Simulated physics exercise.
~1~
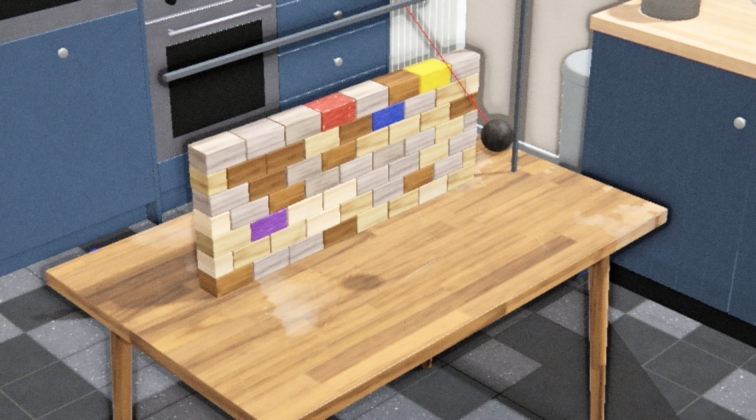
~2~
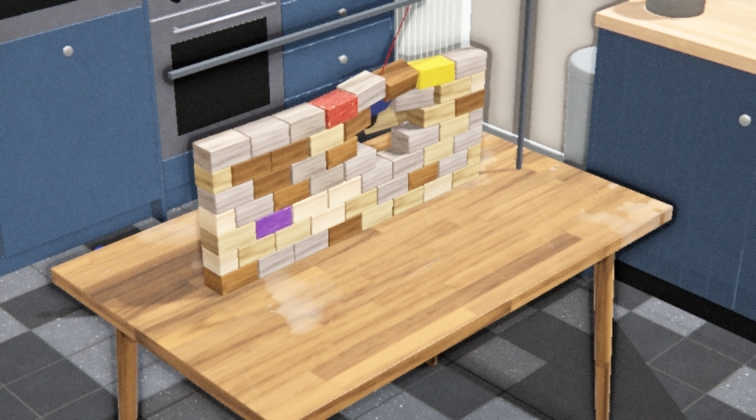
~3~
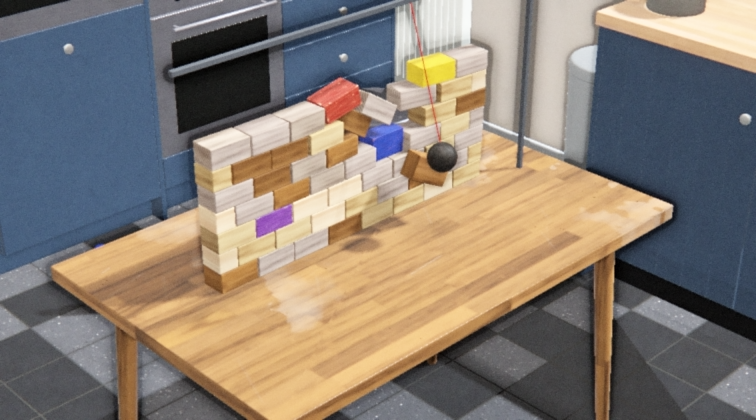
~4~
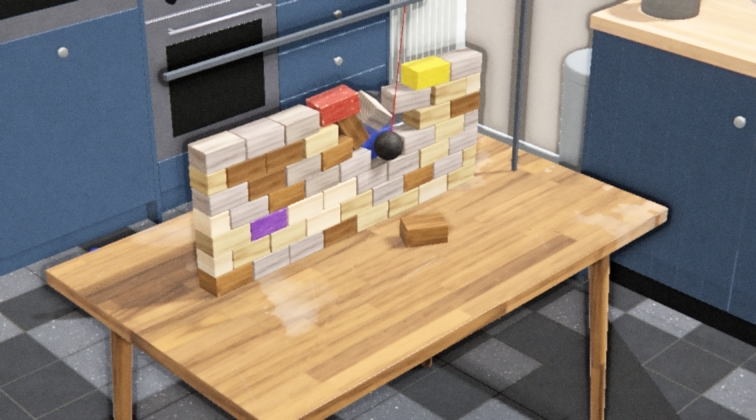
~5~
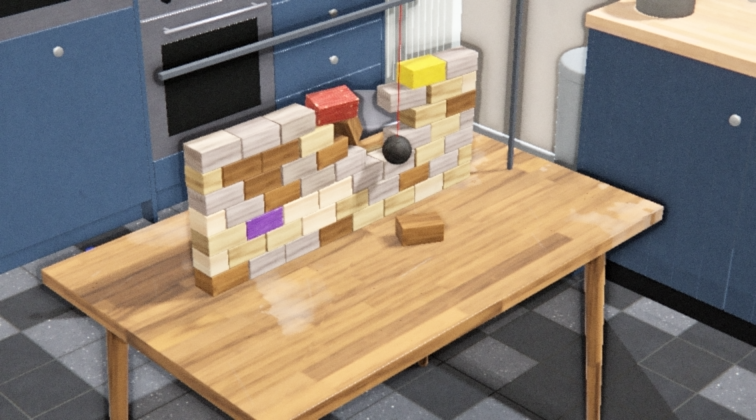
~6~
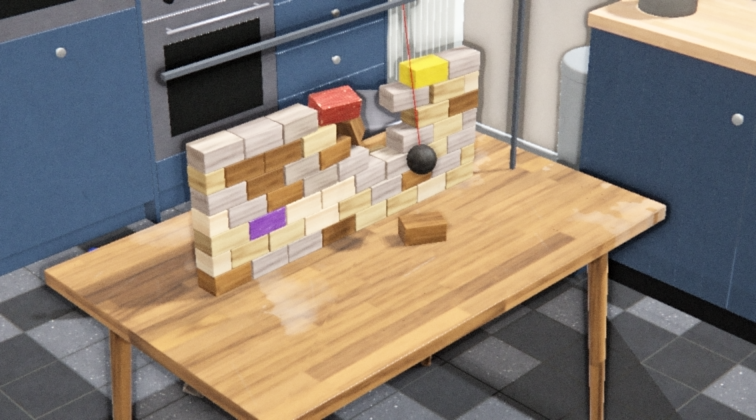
A dark ball on a string swung into a wall of wooden blocks on a kitchen table, knocking a gap in its upper part and dropping a brown block in front, while the tilted red block and the yellow one stayed on top.
